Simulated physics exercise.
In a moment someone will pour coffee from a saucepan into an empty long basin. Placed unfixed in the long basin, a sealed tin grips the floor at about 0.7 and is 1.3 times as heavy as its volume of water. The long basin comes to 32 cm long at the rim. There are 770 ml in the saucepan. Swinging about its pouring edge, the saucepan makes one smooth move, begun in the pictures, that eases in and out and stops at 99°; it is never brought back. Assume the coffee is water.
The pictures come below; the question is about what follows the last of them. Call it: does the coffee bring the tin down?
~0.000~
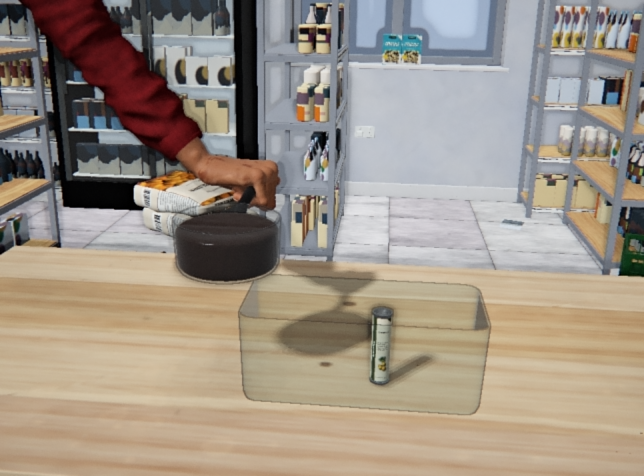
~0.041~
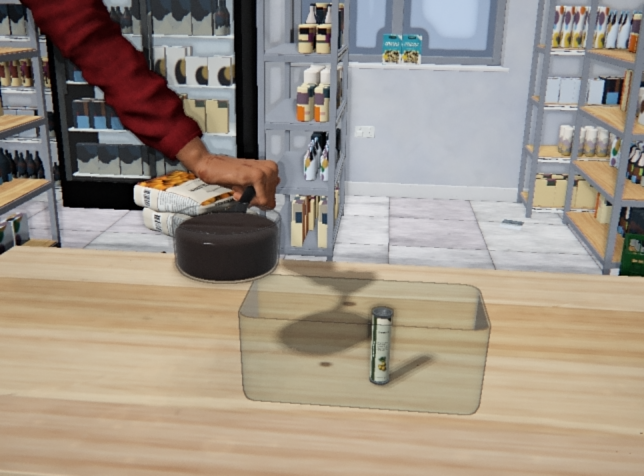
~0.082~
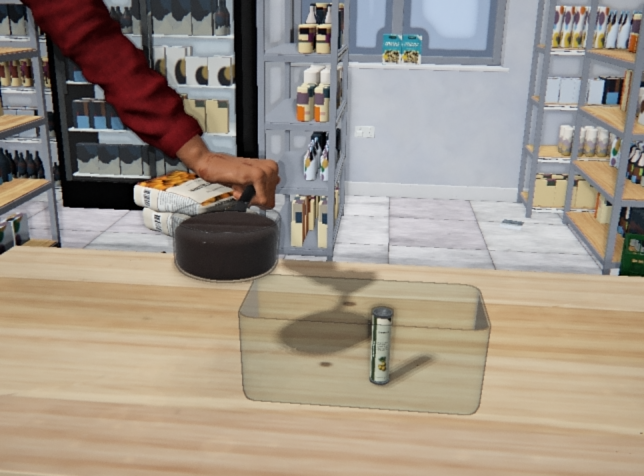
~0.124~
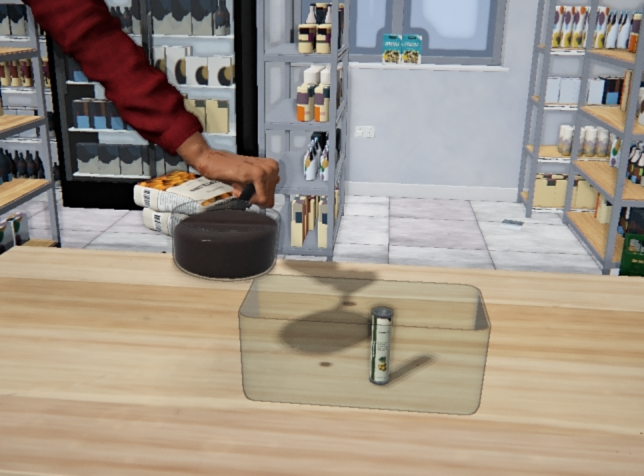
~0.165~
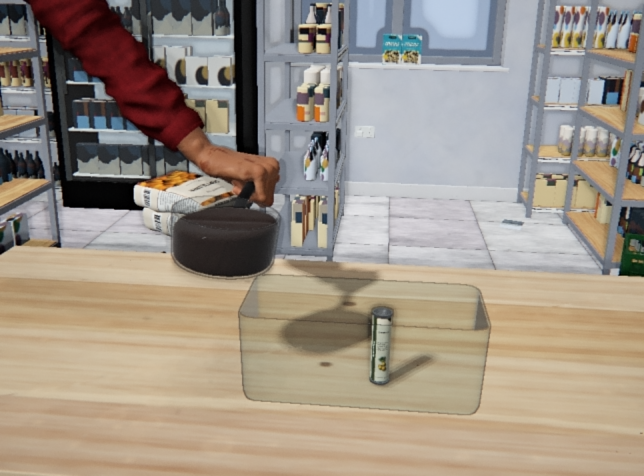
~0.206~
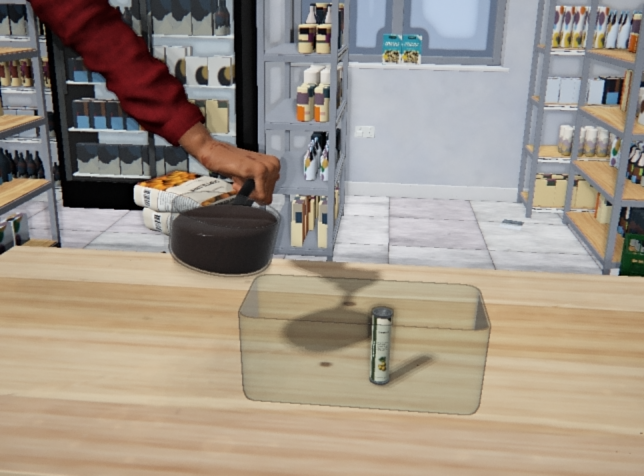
Call: Brought down.
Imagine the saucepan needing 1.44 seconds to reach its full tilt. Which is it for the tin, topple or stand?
The tin stays balanced.
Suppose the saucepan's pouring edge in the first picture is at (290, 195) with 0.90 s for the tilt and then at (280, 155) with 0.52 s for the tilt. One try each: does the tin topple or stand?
Try 1: Tipped over; try 2: Still standing.
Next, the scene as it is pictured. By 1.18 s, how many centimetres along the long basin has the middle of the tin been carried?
7 cm, roughly.
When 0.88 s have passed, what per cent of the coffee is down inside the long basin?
Value: Approx. 72 %.
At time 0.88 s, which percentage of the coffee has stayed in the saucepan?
Roughly 12 percent remains.
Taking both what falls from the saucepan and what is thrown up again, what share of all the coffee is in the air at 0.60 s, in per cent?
Roughly 30 percent.
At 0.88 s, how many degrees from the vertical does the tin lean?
About 5 degrees.
Then, 0.60 s in, the tilt is 63° and 64 per cent is still to pour; the tin stands where it began.
Then, 0.88 s in, the tilt is 95° and 12 per cent is still to pour; the tin leans 7°.
Then, 1.18 s in, the tilt is 99° and 1 per cent is still to pour; the tin lies on its side.
Then, 1.51 s in, the tilt is 99° and 0 per cent is still to pour; the tin lies on its side.
Finally, the tin lies on its side.
